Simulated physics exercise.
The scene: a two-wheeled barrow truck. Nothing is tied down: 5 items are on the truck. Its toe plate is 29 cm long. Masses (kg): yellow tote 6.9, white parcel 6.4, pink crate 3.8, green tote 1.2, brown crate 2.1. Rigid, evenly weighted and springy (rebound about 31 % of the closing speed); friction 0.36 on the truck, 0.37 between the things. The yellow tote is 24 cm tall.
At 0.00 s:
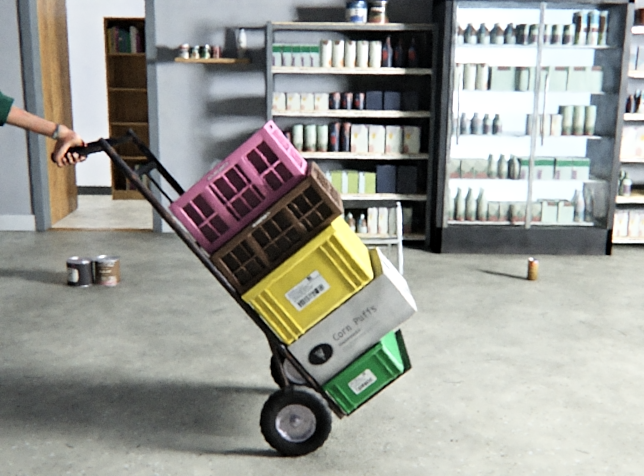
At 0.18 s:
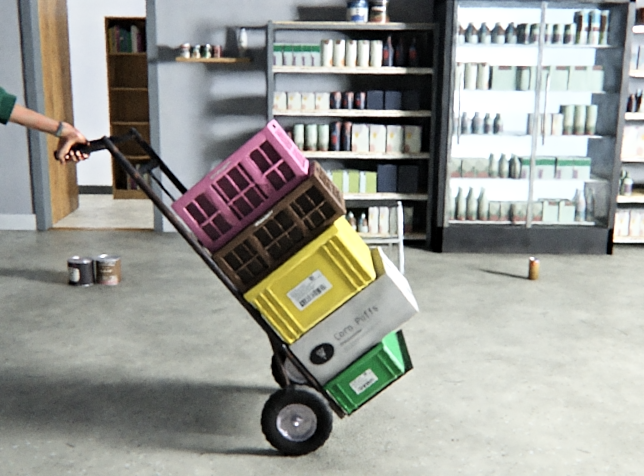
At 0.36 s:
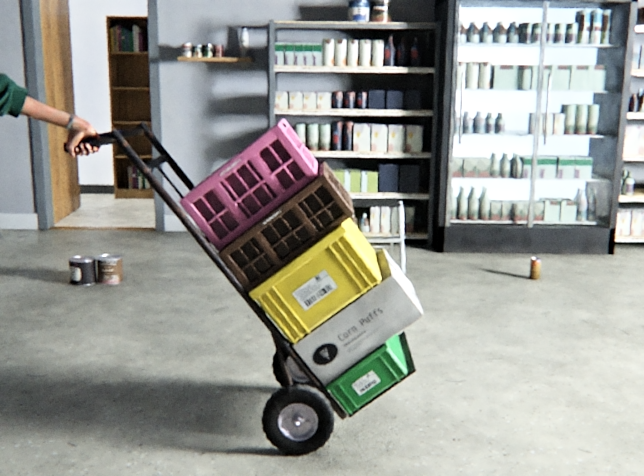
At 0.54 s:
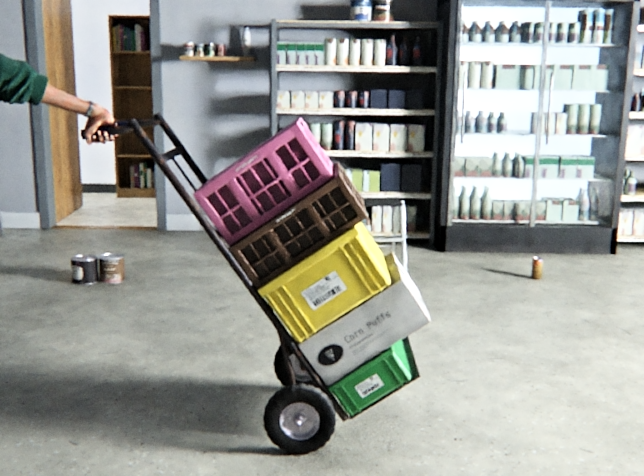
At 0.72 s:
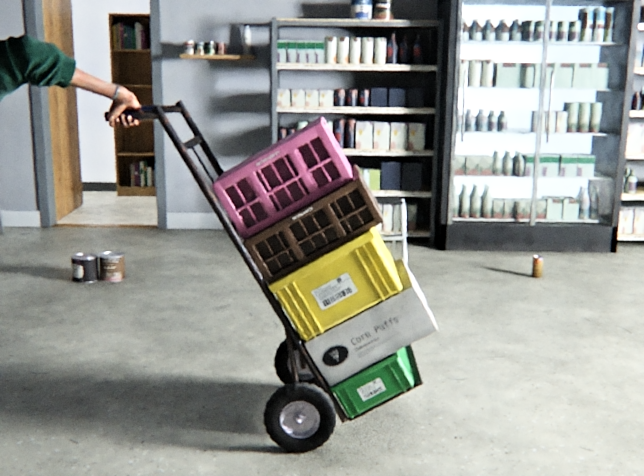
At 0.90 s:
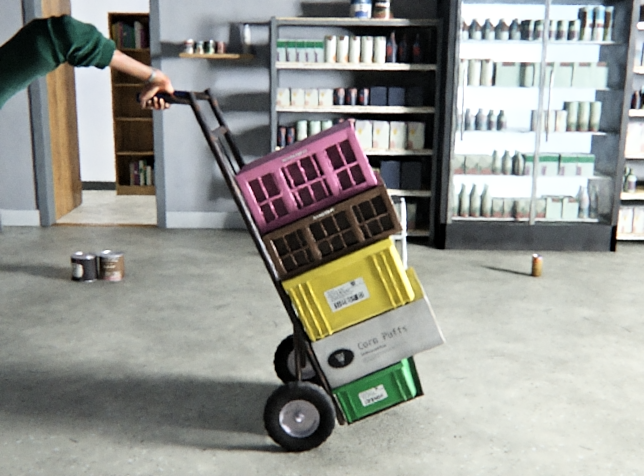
A loaded hand truck tilts steadily more upright as a hand pushes its handle up.
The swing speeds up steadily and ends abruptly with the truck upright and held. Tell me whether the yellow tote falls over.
The yellow tote tips over.
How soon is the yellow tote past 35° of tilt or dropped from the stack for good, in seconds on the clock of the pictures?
Near 2.2 s.
After 1.80 s, truck upright; yellow tote tipped 10° from how it sat near (418, 303); pink crate tipped 10° from how it sat; brown crate tipped 10° from how it sat.
After 2.20 s, truck upright; pink crate and brown crate now dropped from the stack; yellow tote tipped 35° from how it sat near (469, 321); white parcel tipped 35° from how it sat.
After 2.50 s, truck upright; yellow tote now dropped from the stack; white parcel tipped 41° from how it sat; green tote tipped 29° from how it sat.
After 2.90 s, truck upright; white parcel tipped 33° from how it sat.
At rest (3.8 s), dropped from the stack and tipped over, yellow tote, pink crate and brown crate; not toppled but over 10 cm from the start, white parcel; green tote in place, give or take 10 cm. Seen from the same camera at the end, yellow tote near (565, 372).
